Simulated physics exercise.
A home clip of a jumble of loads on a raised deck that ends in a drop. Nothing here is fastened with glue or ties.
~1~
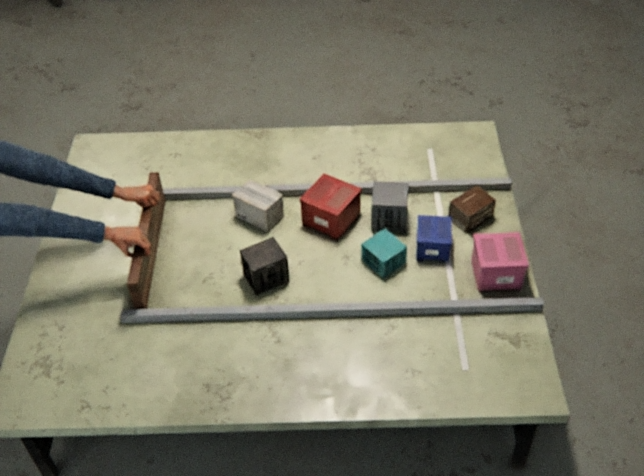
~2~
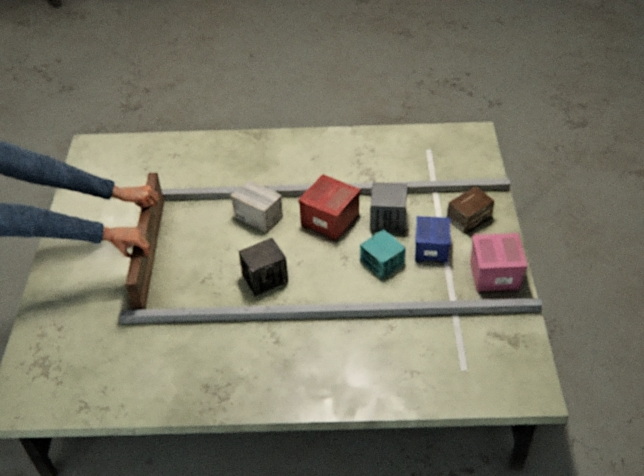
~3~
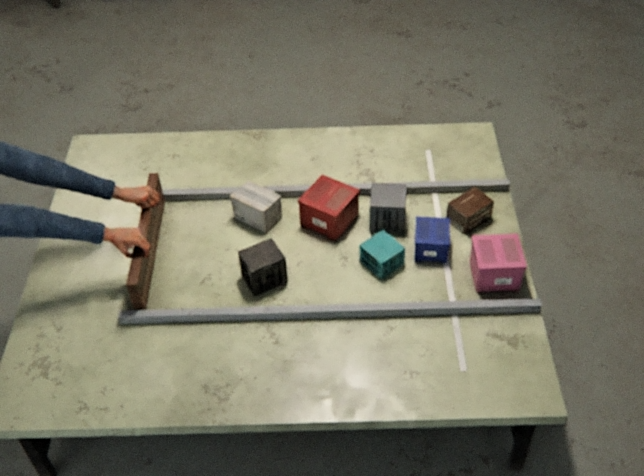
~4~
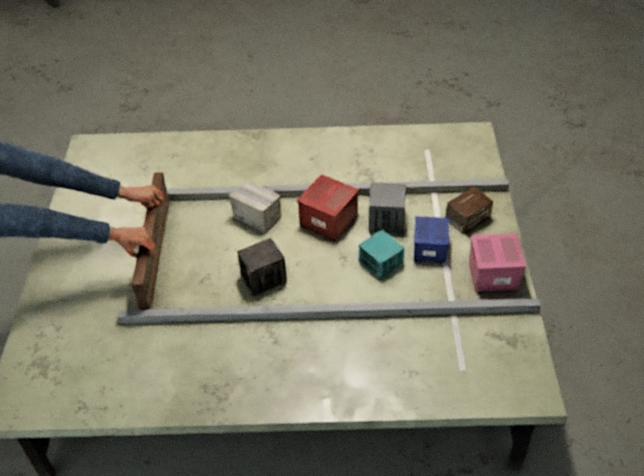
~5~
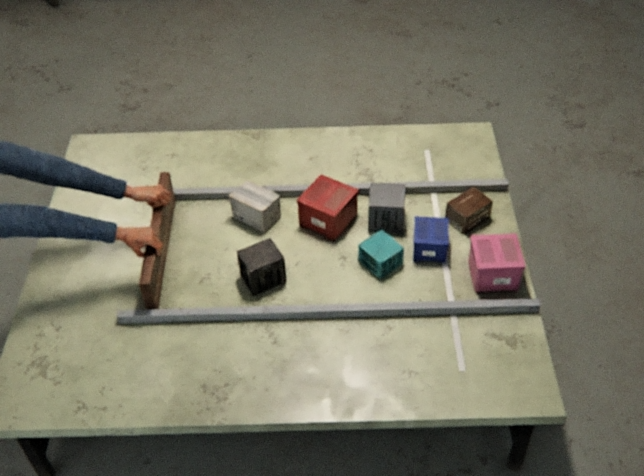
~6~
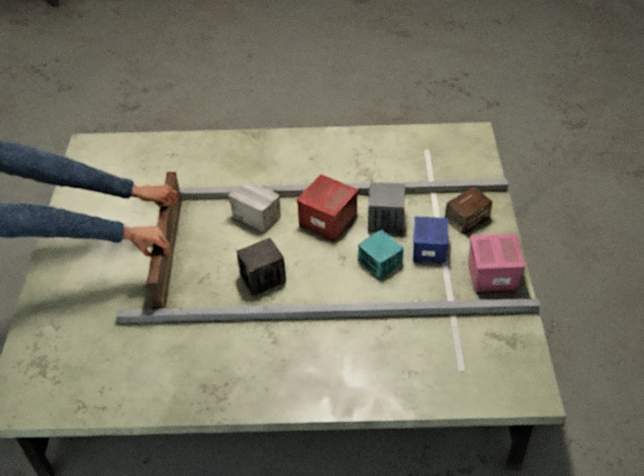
The clip shows several differently coloured box-shaped objects resting between two rails on a table, beside a strip of tape, as two hands hold a brown plank still at the left, then slide it slightly right without touching them.
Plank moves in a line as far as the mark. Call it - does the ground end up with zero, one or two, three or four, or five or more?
The ground ends up with one or two.
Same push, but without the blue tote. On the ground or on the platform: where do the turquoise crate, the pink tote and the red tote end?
First, the turquoise crate is safe; next, the pink tote is safe; last, the red tote is safe.
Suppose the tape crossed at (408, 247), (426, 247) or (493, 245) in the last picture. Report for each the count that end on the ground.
Per try in turn: 1, 2, 5.
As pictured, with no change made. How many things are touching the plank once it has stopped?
3 touch it.
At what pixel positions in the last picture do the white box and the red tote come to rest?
The white box ends up near (461, 196), and the red tote near (505, 204).
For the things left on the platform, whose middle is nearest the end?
The foremost one is the red tote.
A little later, none off yet; pink tote at rest near (495, 264); brown box at rest near (468, 210); blue tote at rest near (430, 239).
Next, none off yet; pink tote at rest near (496, 265); brown box shifted about its own width near (493, 212); blue tote shifted about its own width near (458, 242).
When it is over, the number that fall off is one or two; down, grey crate and brown box.
